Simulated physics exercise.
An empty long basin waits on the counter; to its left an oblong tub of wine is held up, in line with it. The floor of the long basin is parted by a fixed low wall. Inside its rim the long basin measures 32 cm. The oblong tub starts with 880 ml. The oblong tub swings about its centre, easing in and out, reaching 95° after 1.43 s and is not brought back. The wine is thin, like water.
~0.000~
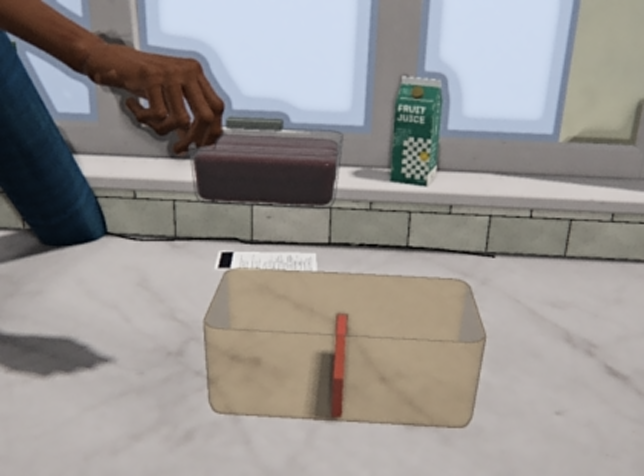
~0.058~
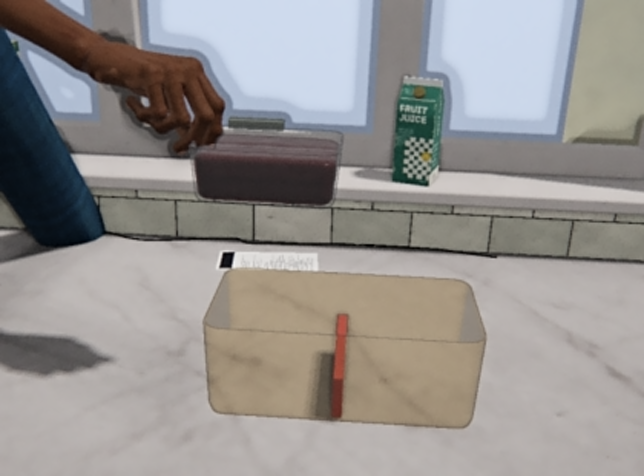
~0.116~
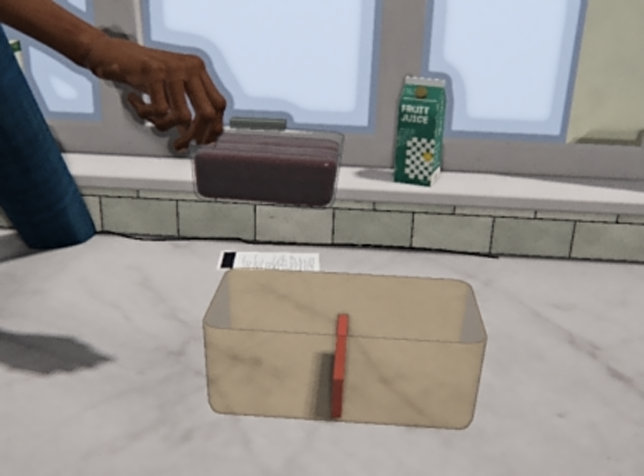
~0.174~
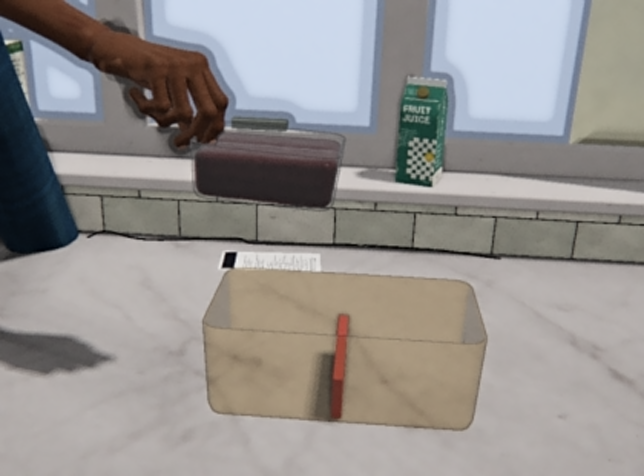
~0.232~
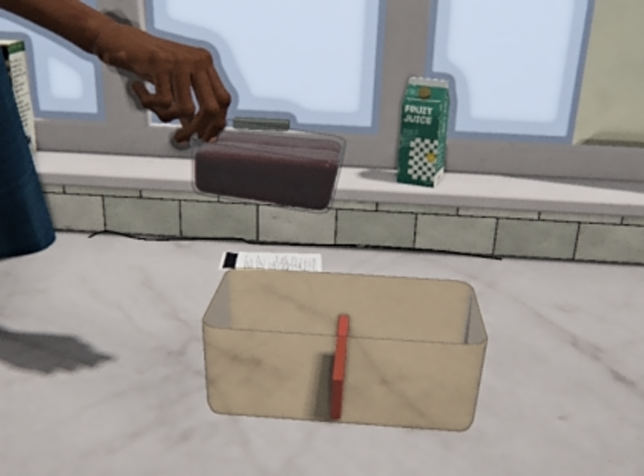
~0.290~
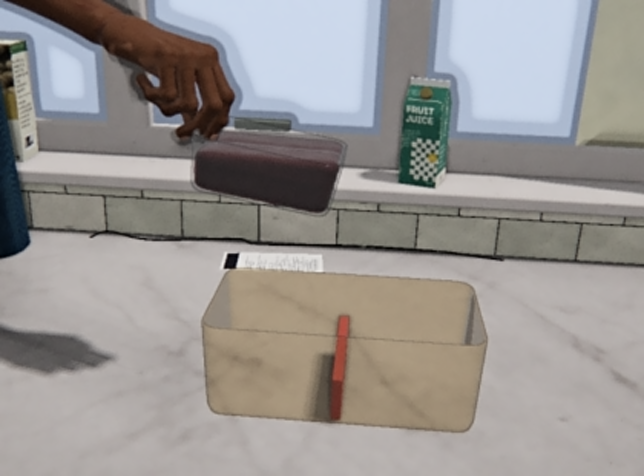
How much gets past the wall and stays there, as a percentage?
About 80 per cent.
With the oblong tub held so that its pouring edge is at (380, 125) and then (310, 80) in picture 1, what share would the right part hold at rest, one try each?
In turn about 85 and 70 per cent.
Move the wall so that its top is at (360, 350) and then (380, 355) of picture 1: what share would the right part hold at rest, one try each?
In turn about 75 and 65 per cent.
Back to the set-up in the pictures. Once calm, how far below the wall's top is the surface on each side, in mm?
Some 50 mm on the left and 28 mm on the right.
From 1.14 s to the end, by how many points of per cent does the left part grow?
Near 12 in a hundred.
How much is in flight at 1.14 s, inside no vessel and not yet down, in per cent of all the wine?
About 6 per cent.
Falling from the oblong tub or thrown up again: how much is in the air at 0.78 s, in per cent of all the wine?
Near 38 in a hundred.
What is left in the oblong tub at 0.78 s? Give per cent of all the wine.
Some 42 per cent.
After 0.78 s the tilt is 54° and 41 per cent is still to pour, 0 is left of the wall and 20 right of it.
After 1.14 s the tilt is 86° and 9 per cent is still to pour, 4 is left of the wall and 78 right of it.
After 1.52 s the tilt is 95° and 1 per cent is still to pour, 15 is left of the wall and 80 right of it.
After 1.93 s the tilt is 95° and 0 per cent is still to pour, 17 is left of the wall and 80 right of it.
In the end 17 per cent lies left of the wall, 80 right of it and 3 outside.
